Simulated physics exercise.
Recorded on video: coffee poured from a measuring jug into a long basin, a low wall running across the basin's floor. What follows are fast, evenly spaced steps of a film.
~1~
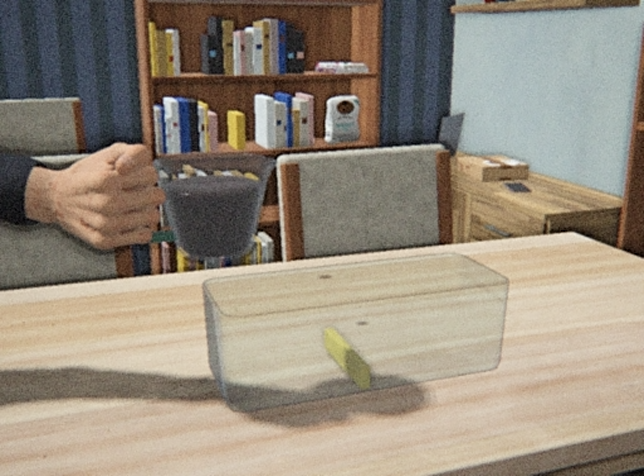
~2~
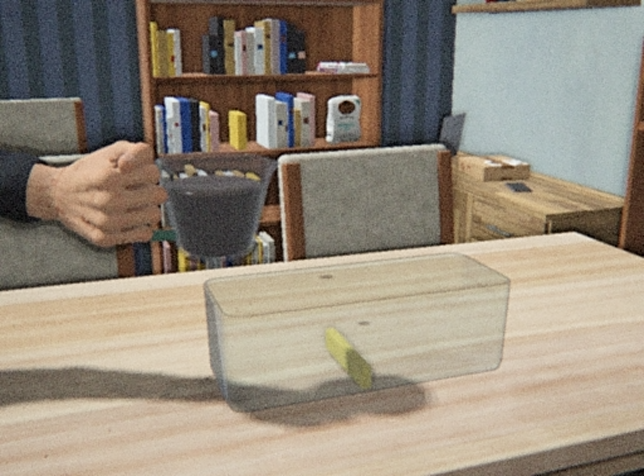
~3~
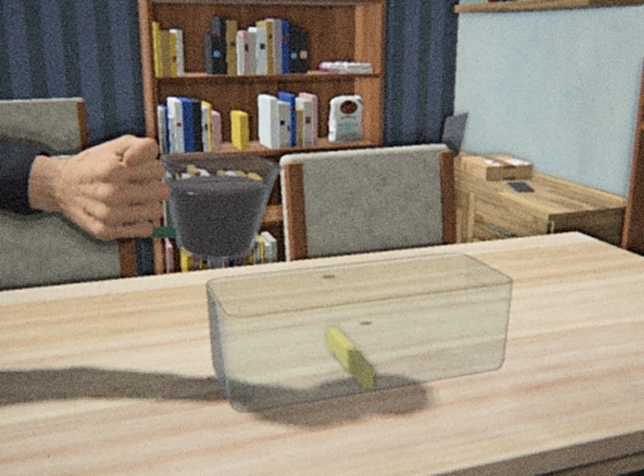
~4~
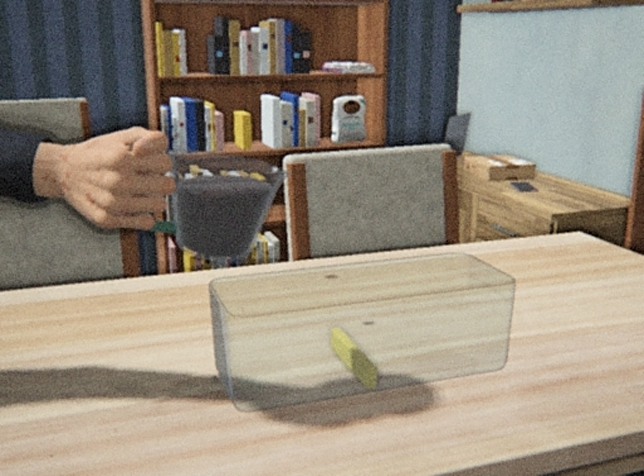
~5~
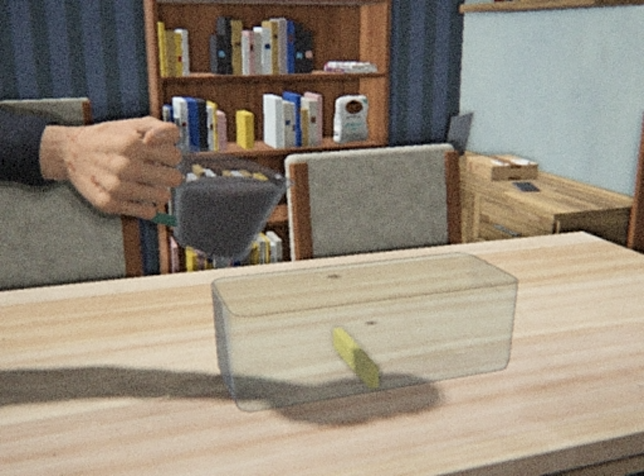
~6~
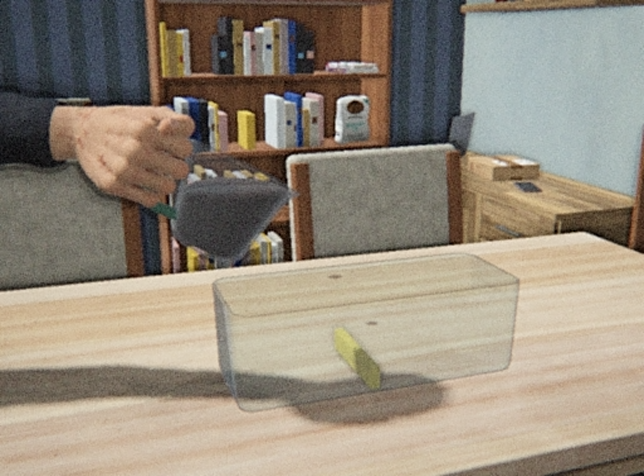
In a room with a bookcase and grey chairs, a hand at the left holds a jug of dark liquid above a clear long basin on a wooden table. The jug starts upright, then the hand gradually tilts it rightward, its pouring edge dipping lower, while the basin stays still.
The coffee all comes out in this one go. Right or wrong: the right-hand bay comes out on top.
Wrong, the left bay does.
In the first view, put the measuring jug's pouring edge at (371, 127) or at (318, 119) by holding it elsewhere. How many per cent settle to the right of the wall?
Start one gives close to 90 percent, start two close to 85 percent.
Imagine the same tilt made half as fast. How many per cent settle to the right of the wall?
Around 15 percent ends up there.
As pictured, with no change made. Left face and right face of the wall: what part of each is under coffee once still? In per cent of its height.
On the left it is 80 per cent, on the right 10.
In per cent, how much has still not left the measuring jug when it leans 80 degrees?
My estimate is close to 55 percent remaining.
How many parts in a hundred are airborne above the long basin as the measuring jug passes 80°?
Close to 25 per cent.
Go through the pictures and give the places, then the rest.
Tilt 0°; pouring edge (276, 159); surface from (163, 187) to (260, 181); the long basin's rim runs from (212, 300) to (484, 268); the wall's top is at (346, 348), in the first frame.
Tilt 1°; pouring edge (278, 161); surface from (164, 187) to (261, 181), in the second frame.
Tilt 5°; pouring edge (283, 165); surface from (168, 186) to (265, 182), in the third frame.
Tilt 11°; pouring edge (289, 171); surface from (174, 186) to (271, 183), in the fourth frame.
Tilt 18°; pouring edge (295, 181); surface from (179, 188) to (279, 185), in the fifth frame.
Tilt 28°; pouring edge (298, 193); surface from (180, 192) to (289, 187), in the sixth frame.
A moment on, the tilt is 80° and 56 per cent is still to pour, 21 is left of the wall and 0 right of it.
Next, the tilt is 95° and 11 per cent is still to pour, 76 is left of the wall and 3 right of it.
Then the tilt is 95° and 1 per cent is still to pour, 87 is left of the wall and 9 right of it.
Later the tilt is 95° and 0 per cent is still to pour, 85 is left of the wall and 13 right of it.
Finally, 85 per cent lies left of the wall, 13 right of it and 2 outside.
